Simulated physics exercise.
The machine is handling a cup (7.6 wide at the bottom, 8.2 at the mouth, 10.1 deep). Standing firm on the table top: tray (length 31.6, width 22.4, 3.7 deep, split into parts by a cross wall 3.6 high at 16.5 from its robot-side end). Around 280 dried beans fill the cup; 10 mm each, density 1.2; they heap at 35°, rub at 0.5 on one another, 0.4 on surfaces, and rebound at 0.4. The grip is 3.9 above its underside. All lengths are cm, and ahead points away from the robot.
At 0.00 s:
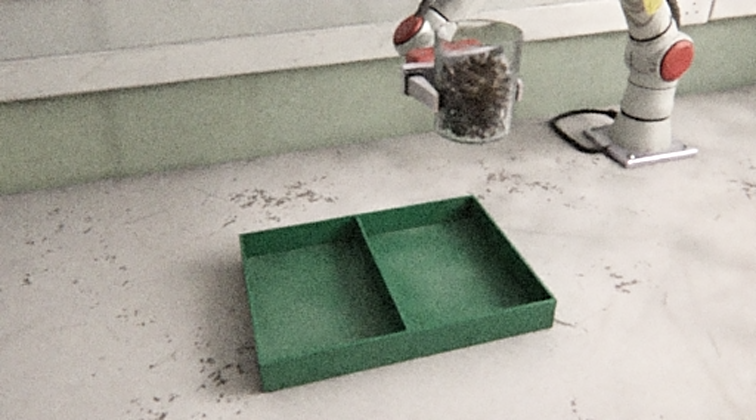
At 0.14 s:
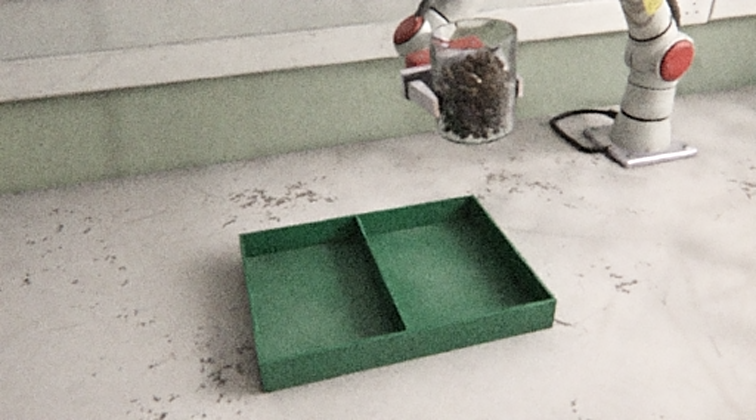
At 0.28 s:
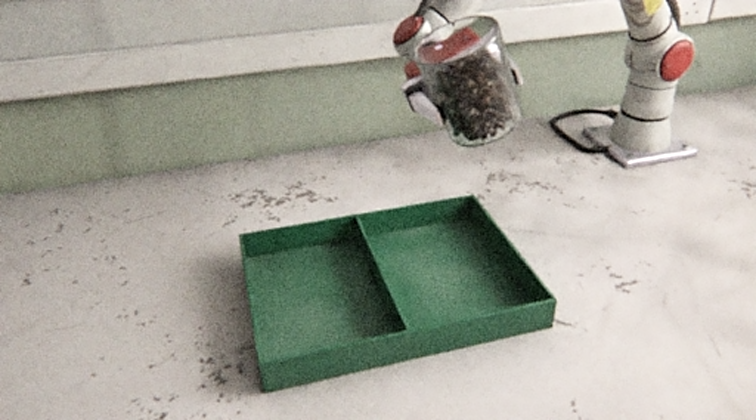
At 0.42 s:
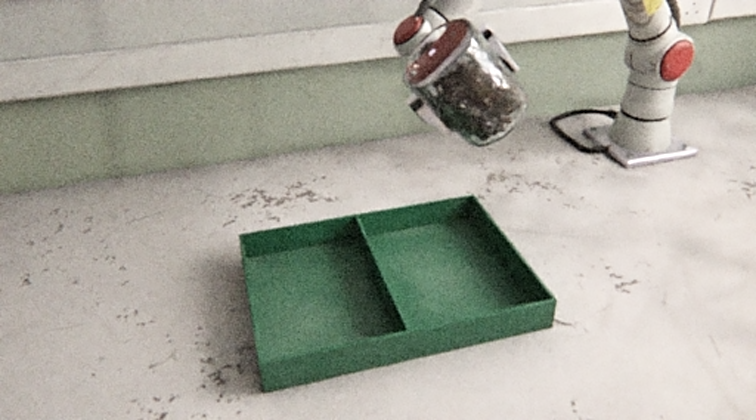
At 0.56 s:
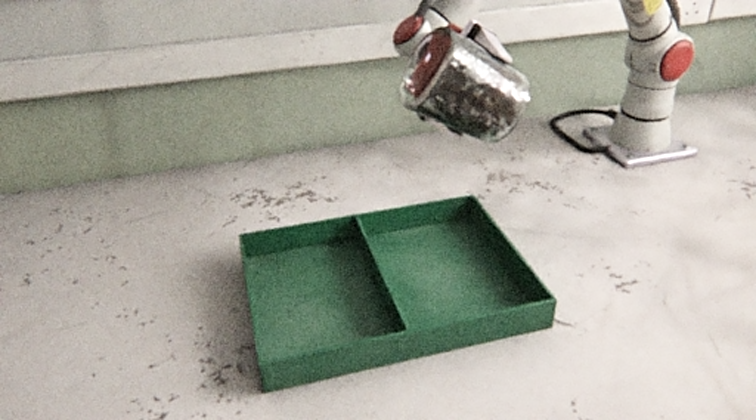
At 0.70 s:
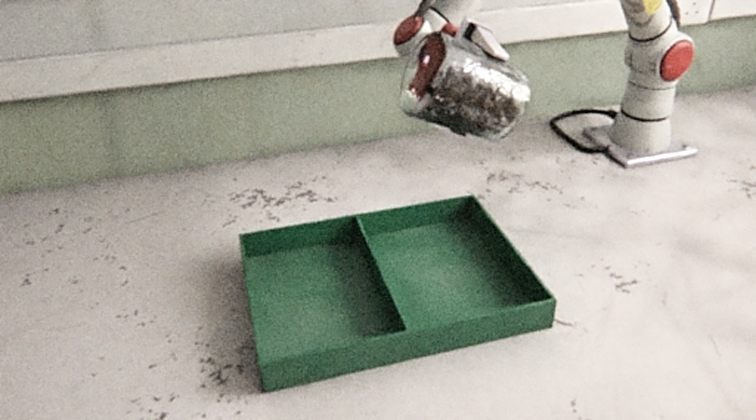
On a pale, speckled table top, a robot arm steadily tilting a clear cup of dark beans above an empty, divided green tray.
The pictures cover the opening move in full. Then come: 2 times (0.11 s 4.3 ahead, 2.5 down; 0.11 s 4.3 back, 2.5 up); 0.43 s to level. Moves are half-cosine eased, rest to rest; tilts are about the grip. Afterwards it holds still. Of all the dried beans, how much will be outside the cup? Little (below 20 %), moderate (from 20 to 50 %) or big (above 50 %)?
Outside the cup the share is little, below 20 %.
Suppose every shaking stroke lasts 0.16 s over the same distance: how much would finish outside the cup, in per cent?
Then about 0 per cent.
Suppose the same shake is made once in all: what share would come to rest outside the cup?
Then about 5 per cent.
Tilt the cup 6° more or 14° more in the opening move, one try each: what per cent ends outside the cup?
Some 10 and 25 per cent.
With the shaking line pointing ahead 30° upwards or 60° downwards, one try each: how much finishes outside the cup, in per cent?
About 50 and 0 per cent.
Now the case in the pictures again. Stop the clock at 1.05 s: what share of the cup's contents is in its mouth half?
Some 35 per cent.
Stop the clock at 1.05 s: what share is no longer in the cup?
Some 5 per cent.
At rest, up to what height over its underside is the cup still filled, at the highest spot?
Roughly 8.5 cm.
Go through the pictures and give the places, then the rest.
The cup middle at (475, 83), level; upper third of the load around (477, 82), from x 440 to 510, top at y 65; 279 in the cup, in the first picture.
The cup middle at (474, 83), tilted 6° forward; upper third of the load around (476, 82), from x 440 to 510, top at y 60, in the second picture.
The cup middle at (471, 84), tilted 22° forward; upper third of the load around (482, 82), from x 440 to 515, top at y 60, in the third picture.
The cup middle at (468, 87), tilted 42° forward; upper third of the load around (483, 80), from x 440 to 520, top at y 55, in the fourth picture.
The cup middle at (466, 89), tilted 58° forward; upper third of the load around (484, 77), from x 440 to 520, top at y 60, in the fifth picture.
The cup middle at (466, 90), tilted 64° forward; upper third of the load around (484, 79), from x 430 to 520, top at y 65; 279 in the cup, in the sixth picture.
After 1.05 s, tilted 64° forward, highest piece 24 above the table; 269 in the cup, 2 in the far-side part, 8 in flight or on a rim.
After 1.40 s, tilted 23° forward, highest piece 29 above the table; 264 in the cup, 13 in the far-side part, 1 in the robot-side part, 1 on the table or floor.
After 1.77 s, level, highest piece 29 above the table; 264 in the cup, 13 in the far-side part, 1 in the robot-side part, 1 on the table or floor.
After 2.82 s, level, highest piece 29 above the table; 264 in the cup, 13 in the far-side part, 1 in the robot-side part, 1 on the table or floor.
In the end, 264 in the cup, 13 in the far-side part, 1 in the robot-side part, 1 on the table or floor. That is 5 % outside the cup.
